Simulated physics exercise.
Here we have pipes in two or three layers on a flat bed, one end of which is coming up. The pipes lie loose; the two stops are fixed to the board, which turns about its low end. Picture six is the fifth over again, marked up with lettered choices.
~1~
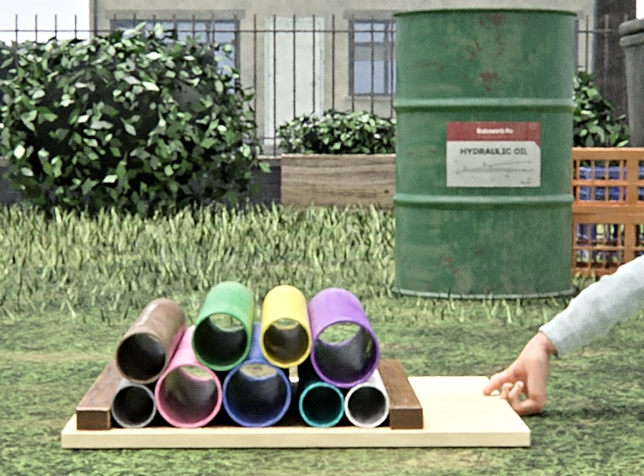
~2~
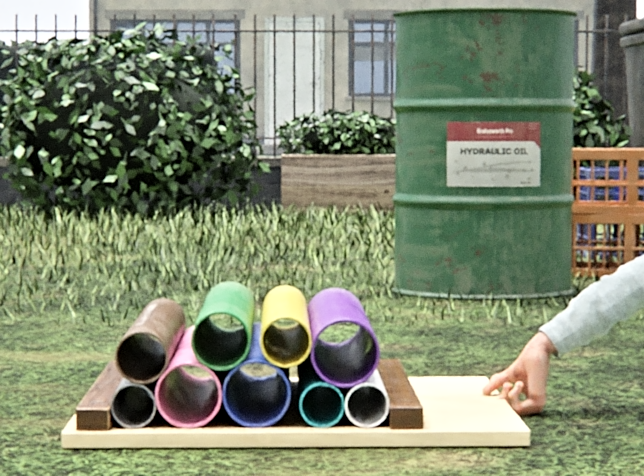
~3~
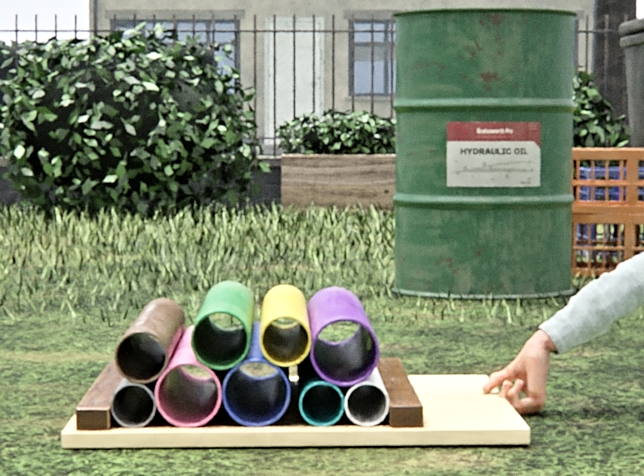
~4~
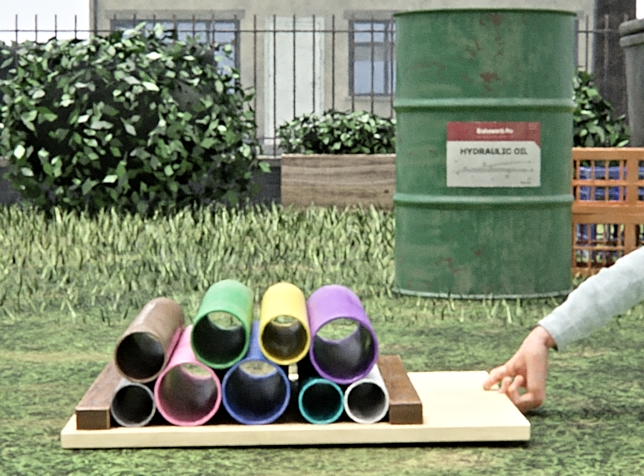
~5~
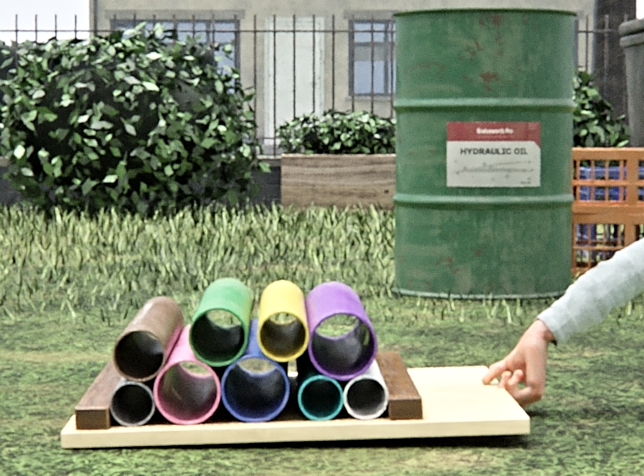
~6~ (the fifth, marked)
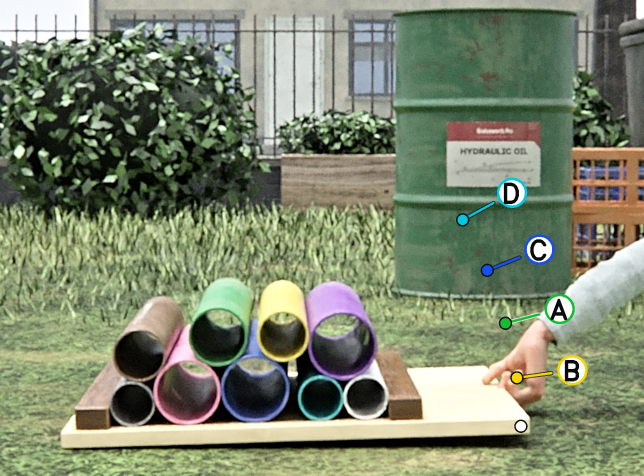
A flat board holding a loose stack of coloured pipes in two layers tilts up slightly as a hand lifts its right end, the pipes shifting little, on grass before a green oil drum and a leafy bush.
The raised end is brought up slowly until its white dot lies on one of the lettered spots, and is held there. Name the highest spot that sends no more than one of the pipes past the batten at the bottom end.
No higher than C.
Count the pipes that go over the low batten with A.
It comes to one.
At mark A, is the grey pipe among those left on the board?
The grey pipe: Yes.
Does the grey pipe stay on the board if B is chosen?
The grey pipe: Yes.
On the marked copy, A at (506, 323); B at (517, 378); C at (487, 271); D at (463, 220); the white dot at (521, 426).
Taking C. A third of the way, board at 15°.
Two thirds of the way, board at 22°.
When it is over, board at 22°, one over the low batten (brown).
As for the rest, A one over the low batten (brown); B none over the low batten; D three over the low batten (yellow, green, brown).
